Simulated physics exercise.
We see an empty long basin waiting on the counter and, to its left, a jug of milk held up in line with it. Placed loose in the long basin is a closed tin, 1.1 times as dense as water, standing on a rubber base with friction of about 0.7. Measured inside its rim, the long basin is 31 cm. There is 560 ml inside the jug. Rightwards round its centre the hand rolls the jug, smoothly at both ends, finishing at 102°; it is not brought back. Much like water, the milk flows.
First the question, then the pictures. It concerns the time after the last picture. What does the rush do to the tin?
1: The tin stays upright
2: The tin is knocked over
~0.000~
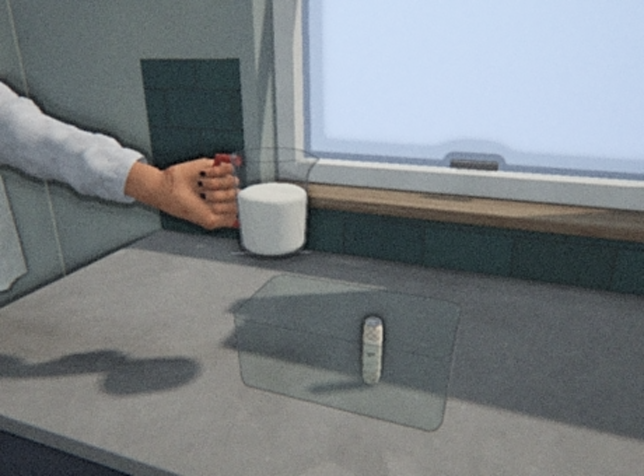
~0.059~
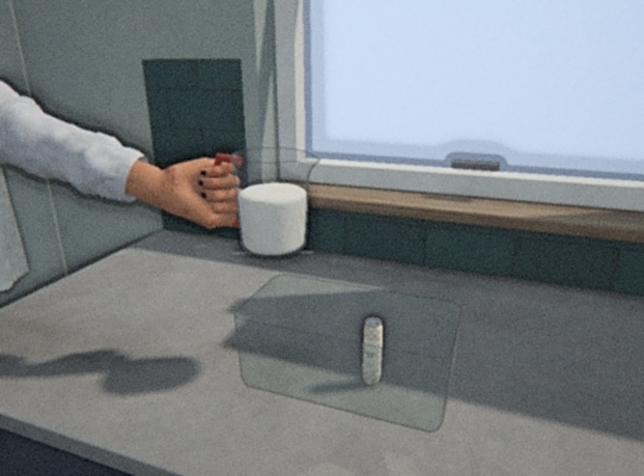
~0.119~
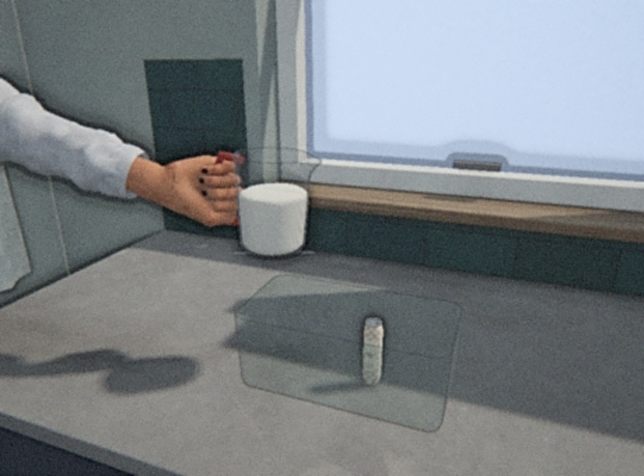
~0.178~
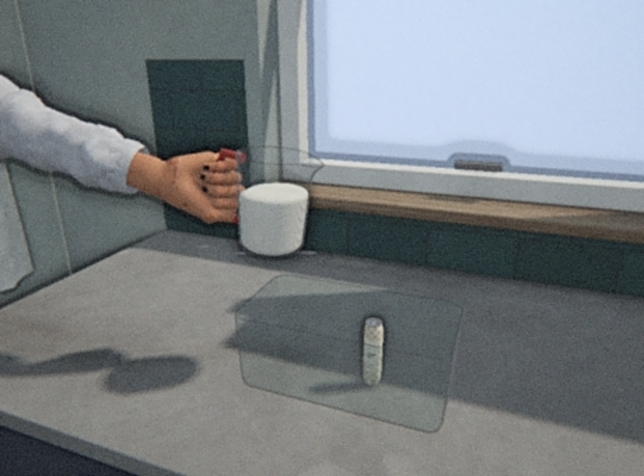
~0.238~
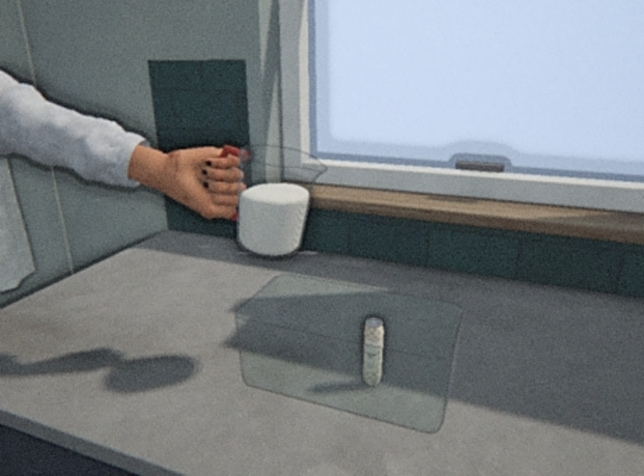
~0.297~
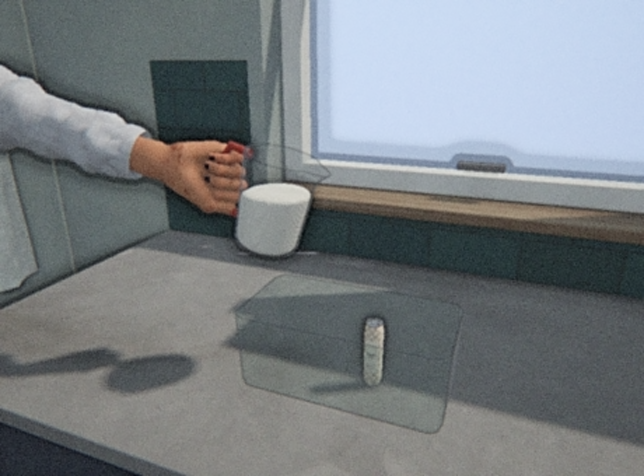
(2) The tin is knocked over.
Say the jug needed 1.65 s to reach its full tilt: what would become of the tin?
Result: Tin tipped over.
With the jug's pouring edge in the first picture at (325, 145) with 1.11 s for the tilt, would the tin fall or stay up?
It tumbles.
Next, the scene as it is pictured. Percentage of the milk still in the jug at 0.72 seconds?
Near 96 in a hundred.
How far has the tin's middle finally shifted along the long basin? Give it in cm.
Roughly 6.0 cm.
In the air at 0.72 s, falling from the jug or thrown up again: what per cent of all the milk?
Close to 5 per cent, I'd say.
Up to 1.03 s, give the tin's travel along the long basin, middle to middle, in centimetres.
Near 3 cm of travel.
Then, 0.72 s in, the tilt is 66° and 95 per cent is still to pour; the tin stands where it began.
Then, 1.03 s in, the tilt is 97° and 42 per cent is still to pour; the tin leans 35°.
Then, 1.36 s in, the tilt is 102° and 5 per cent is still to pour; the tin lies on its side.
Then, 1.71 s in, the tilt is 102° and 0 per cent is still to pour; the tin lies on its side.
Finally, the tin lies on its side.
